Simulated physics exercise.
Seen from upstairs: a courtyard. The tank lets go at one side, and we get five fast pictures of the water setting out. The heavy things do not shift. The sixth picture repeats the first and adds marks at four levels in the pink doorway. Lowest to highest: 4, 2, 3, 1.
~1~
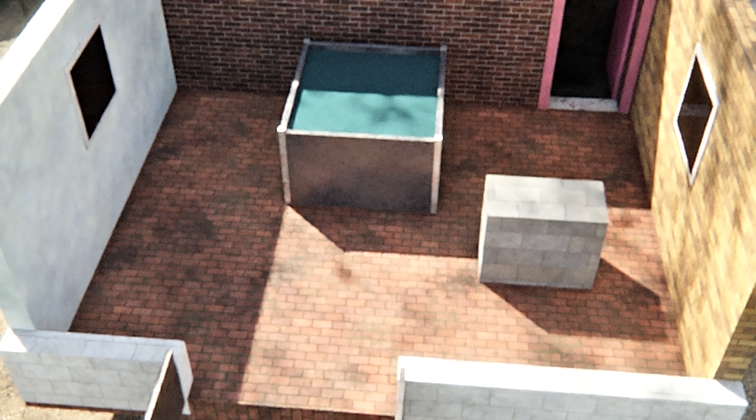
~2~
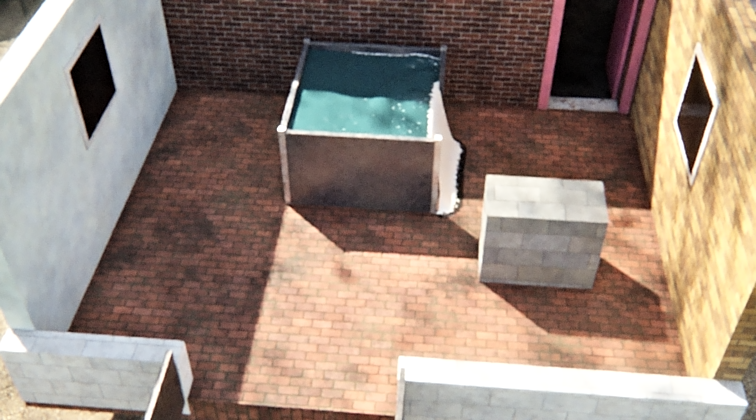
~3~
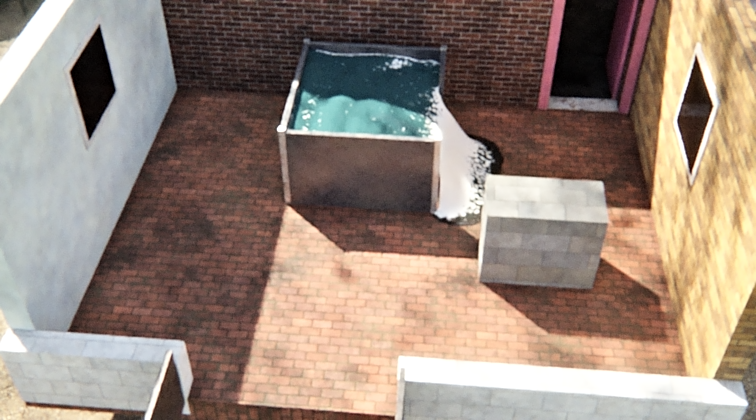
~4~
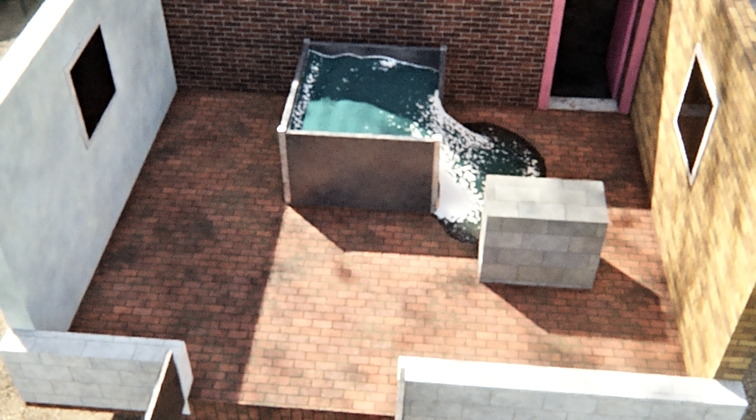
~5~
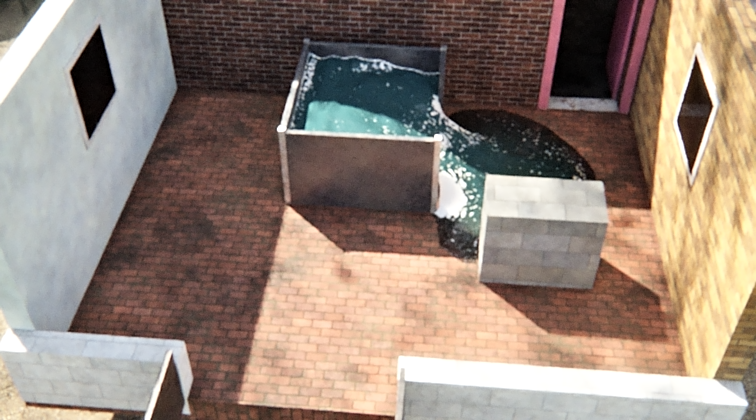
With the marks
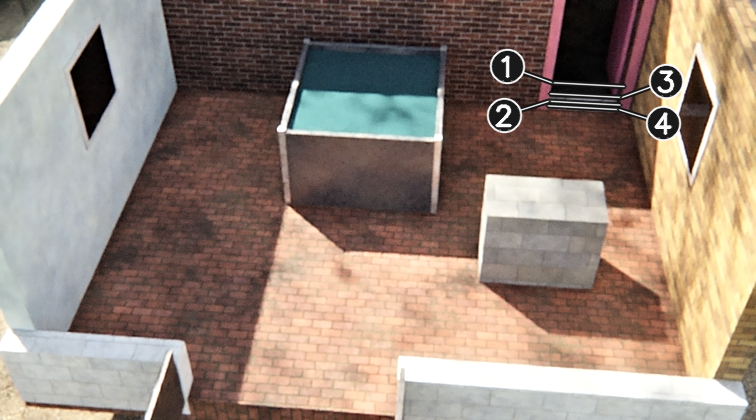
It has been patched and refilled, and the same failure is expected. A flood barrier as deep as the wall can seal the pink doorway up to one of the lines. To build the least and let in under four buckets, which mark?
Mark 1 just does it.
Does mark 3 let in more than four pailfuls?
Yes, it does.
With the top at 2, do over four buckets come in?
Yes, it does.
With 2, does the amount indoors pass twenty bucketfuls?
Yes, it does.
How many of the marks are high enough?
One of them.
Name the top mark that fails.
That would be 3.
On the marked copy, 1 at (588, 84); 2 at (584, 103); 3 at (585, 95); 4 at (583, 107); from the bottom up 4, 2, 3, 1.
For mark 1, a splash gets over, under a bucket.
For mark 2, dozens of bucketfuls pour in.
For mark 3, about 10 bucketfuls get in.
For mark 4, dozens of bucketfuls pour in.
